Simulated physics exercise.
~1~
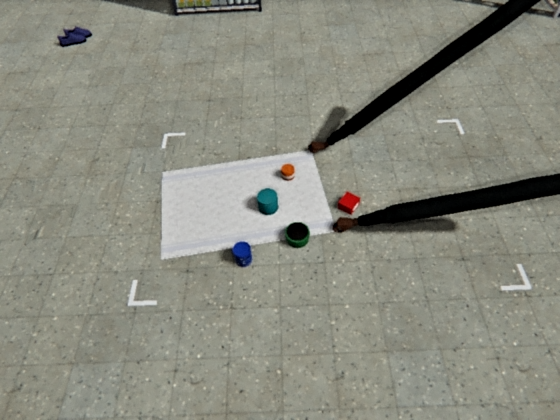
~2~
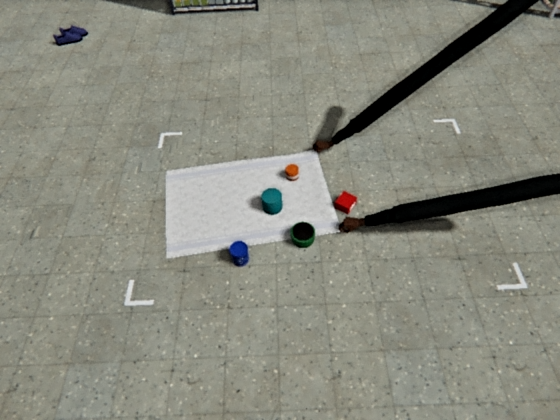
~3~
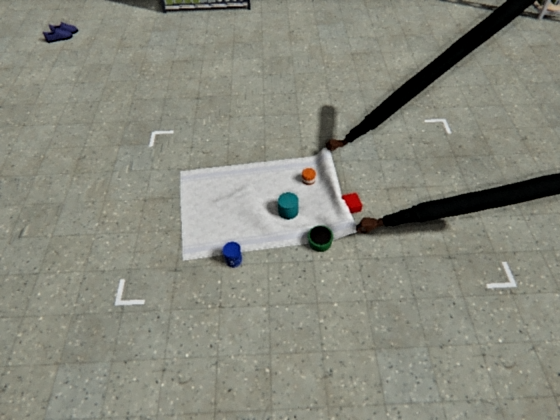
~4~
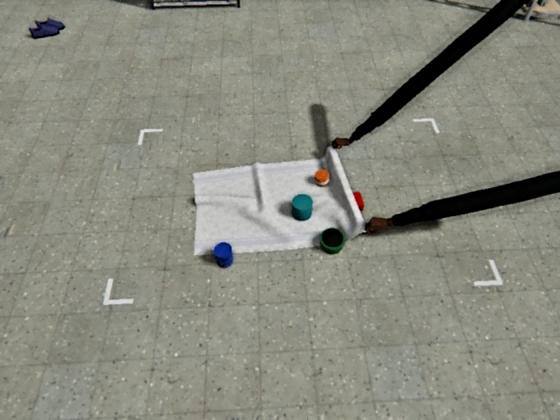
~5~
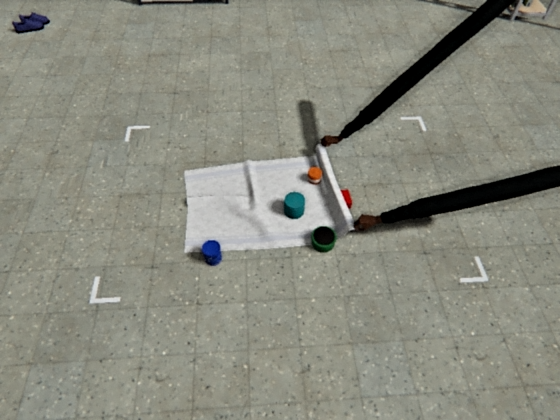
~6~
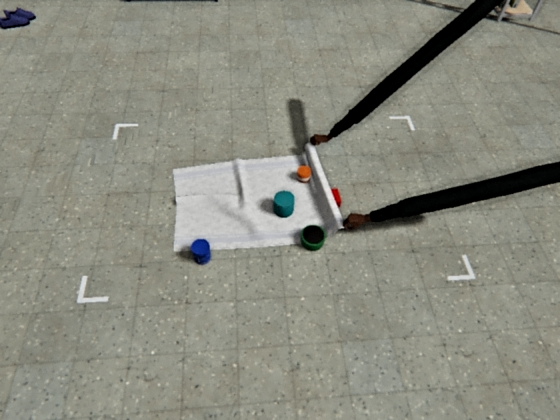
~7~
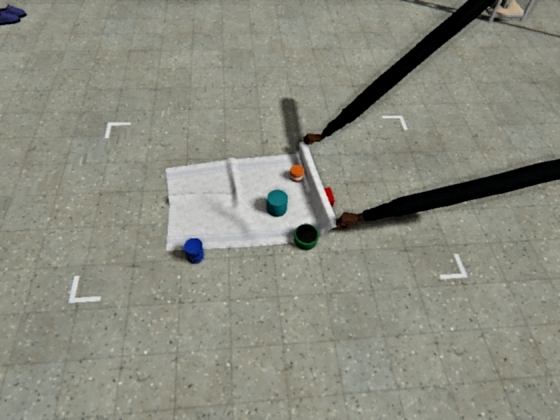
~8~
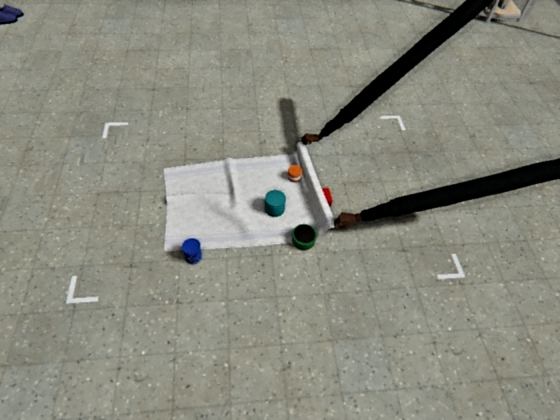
Two long black arms with brown tips reach in from the right to the near and far corners of a white cloth on a gray tiled floor, seen from above at an angle. A teal tub and an orange pot sit on the cloth, a green pot at its near edge, a blue bucket by the near left corner and a red box just beyond the right edge. The arms pull the cloth rightward, carrying the teal, orange and green items, while its right edge lifts against the red box and the blue bucket stays put. Creases form, then the cloth rests wrinkled, its raised edge partly hiding the box.
